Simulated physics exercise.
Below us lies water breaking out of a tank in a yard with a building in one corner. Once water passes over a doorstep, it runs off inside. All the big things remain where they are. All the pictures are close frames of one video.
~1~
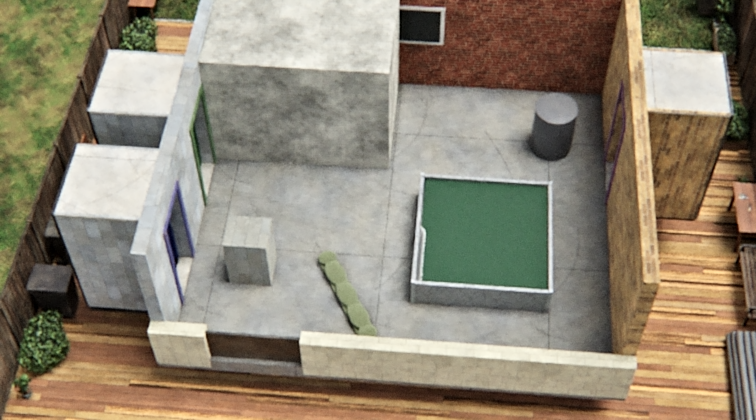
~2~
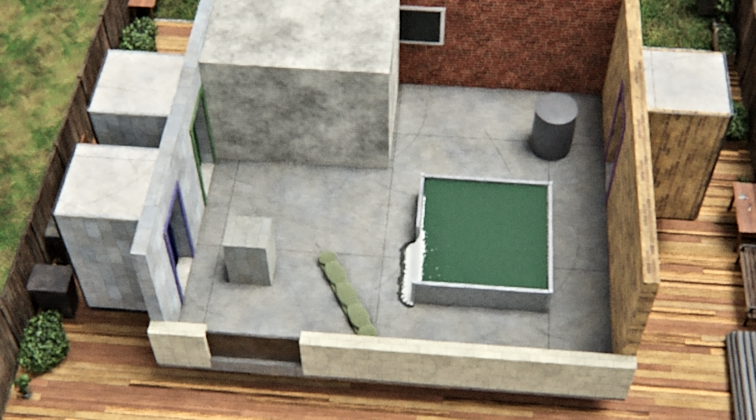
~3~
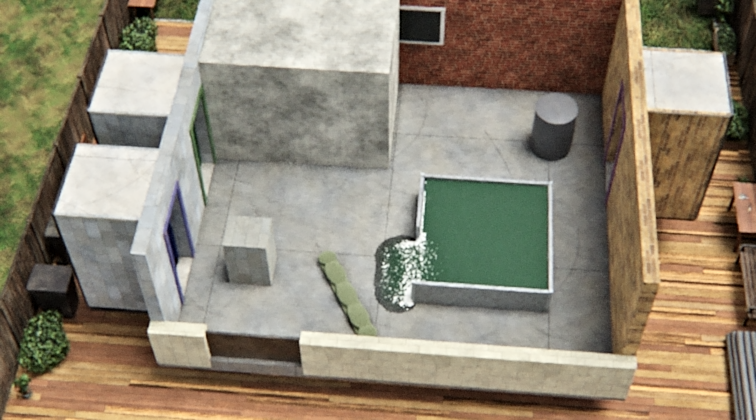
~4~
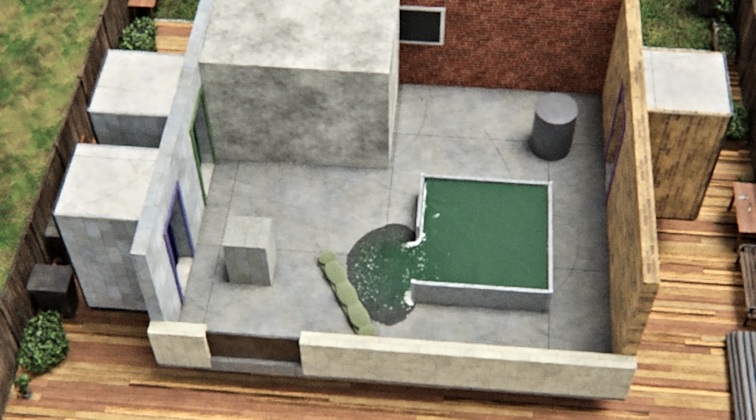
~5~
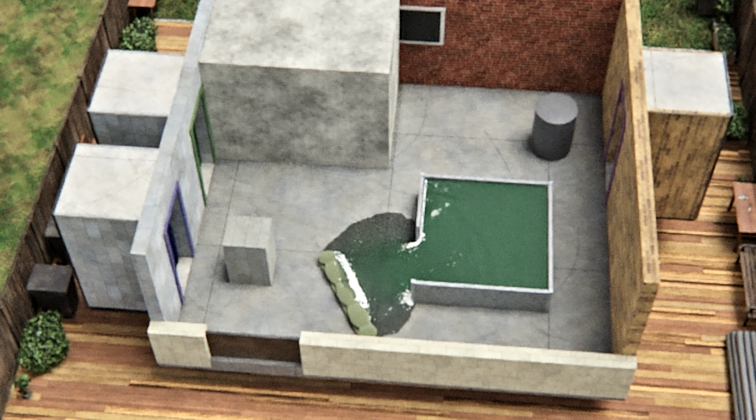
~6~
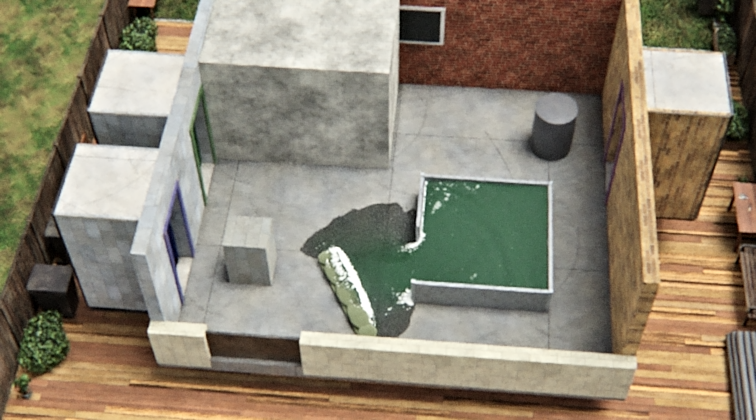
The video shows a walled concrete yard where green water breaks through a gap in the left side of an open square tank, spreads leftward across the floor, and washes against and onto a low green barrier.
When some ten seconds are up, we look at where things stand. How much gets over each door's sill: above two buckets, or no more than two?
As I see it, the green door sees more than two pails; the purple door sees two pails or less; the blue door sees more than two pails.
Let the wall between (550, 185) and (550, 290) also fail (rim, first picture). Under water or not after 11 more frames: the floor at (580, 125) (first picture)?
At the point asked about: Soaked.
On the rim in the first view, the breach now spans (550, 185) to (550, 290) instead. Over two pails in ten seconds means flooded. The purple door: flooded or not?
Result for the purple door: It ends up above.
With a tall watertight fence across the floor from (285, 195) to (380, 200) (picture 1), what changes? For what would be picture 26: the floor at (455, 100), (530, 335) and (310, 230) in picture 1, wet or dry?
In turn: Clear, awash, under water.
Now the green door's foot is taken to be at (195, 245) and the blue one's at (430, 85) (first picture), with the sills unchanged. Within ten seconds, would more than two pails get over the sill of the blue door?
The blue door stays below.
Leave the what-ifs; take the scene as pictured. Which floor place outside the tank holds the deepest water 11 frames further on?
My best guess is roughly (357, 296).
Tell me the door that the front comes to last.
That would be the door marked purple.
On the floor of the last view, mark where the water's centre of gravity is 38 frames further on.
Centre point: Around (394, 257).
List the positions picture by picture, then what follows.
In the first frame, still water in the open tank at (484, 234).
In the second frame, the front is at (407, 303), out from the gap at (417, 268).
In the third frame, the front is at (387, 304), out from the gap at (417, 268).
In the fourth frame, water pours out at (417, 269) and has run to (354, 293).
In the fifth frame, the front is at (330, 250), out from the gap at (417, 268).
In the sixth frame, the front is at (311, 244), out from the gap at (417, 268).
A moment on, water covers 20 % of the floor; the green door not reached, the purple door not reached, the blue door not reached.
Next, water covers 40 % of the floor; the green door wet at the sill, nothing in, the purple door not reached, the blue door not reached.
Then, water covers 55 % of the floor; the green door over two buckets in, the purple door not reached, the blue door wet at the sill, nothing in.
Later, water covers 70 % of the floor; the green door far over two buckets in, the purple door not reached, the blue door over two buckets in.
In the end, water covers 85 % of the floor; the green door far over two buckets in, the purple door wet at the sill, nothing in, the blue door far over two buckets in.
